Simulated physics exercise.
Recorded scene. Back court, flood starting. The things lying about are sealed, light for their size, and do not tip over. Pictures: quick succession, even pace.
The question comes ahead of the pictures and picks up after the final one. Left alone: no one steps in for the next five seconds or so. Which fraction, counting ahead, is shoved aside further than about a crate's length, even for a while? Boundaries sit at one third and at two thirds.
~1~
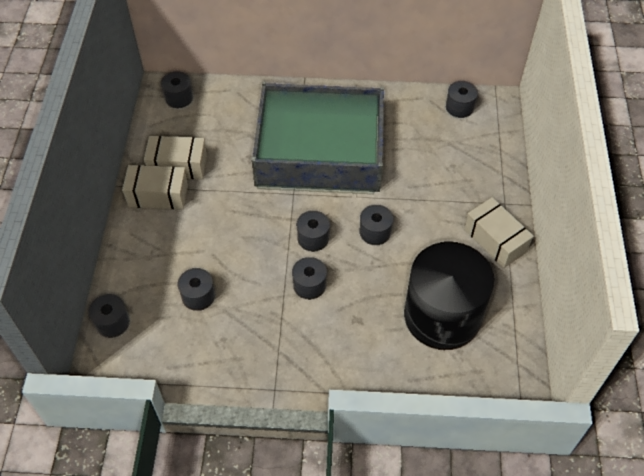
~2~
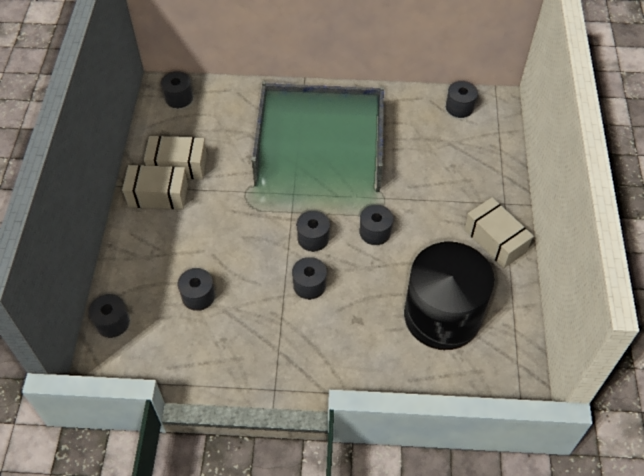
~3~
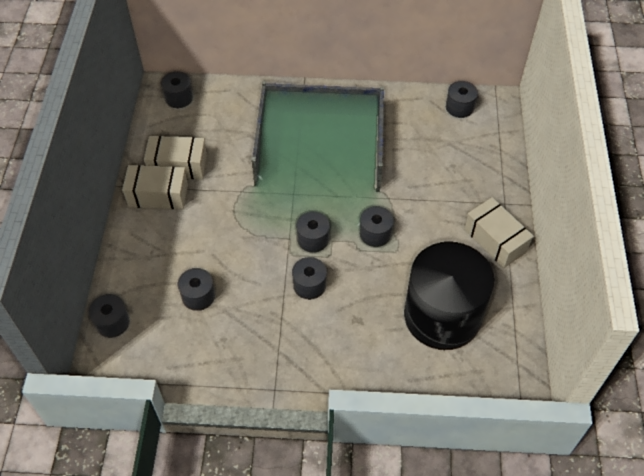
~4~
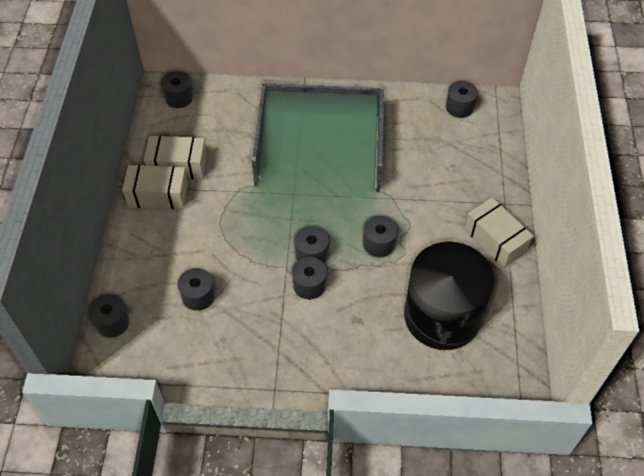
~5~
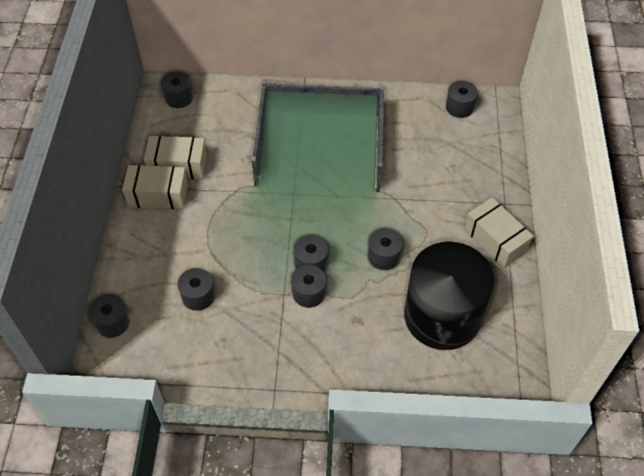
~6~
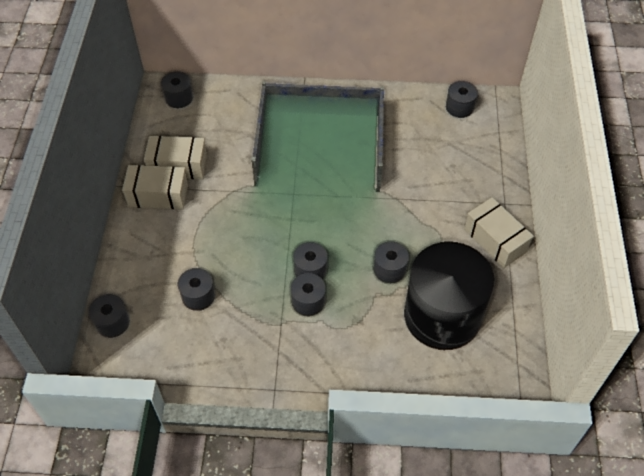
Share: A third up to two thirds.
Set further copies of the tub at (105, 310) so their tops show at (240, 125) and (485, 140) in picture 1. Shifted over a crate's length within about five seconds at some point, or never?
Well, one then the other: Not carried that far, not carried that far.
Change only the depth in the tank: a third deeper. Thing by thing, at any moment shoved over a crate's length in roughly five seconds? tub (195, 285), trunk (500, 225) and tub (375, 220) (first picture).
Result by item: Covered it; didn't cover it; covered it.
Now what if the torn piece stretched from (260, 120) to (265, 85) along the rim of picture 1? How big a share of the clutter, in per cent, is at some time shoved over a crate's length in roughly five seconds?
Close to 40 in a hundred.
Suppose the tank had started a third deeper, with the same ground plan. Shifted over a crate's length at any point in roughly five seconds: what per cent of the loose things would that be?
Around 50 in a hundred.
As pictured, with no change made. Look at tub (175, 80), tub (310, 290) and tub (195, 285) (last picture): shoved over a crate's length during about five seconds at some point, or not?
Going through them in order: First kept nearby, second got well clear, third got well clear.
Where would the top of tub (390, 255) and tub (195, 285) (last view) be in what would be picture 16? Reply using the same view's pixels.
First object near (389, 378); second object near (131, 347).
A moment on, 3 of 10 are well off their spots; 1 afloat.
Next, 4 of 10 are well off their spots; 2 afloat.
Later, 4 of 10 are well off their spots; 3 afloat.
In the end, 5 of 10 are well off their spots, and 5 have been at some point; 3 afloat.
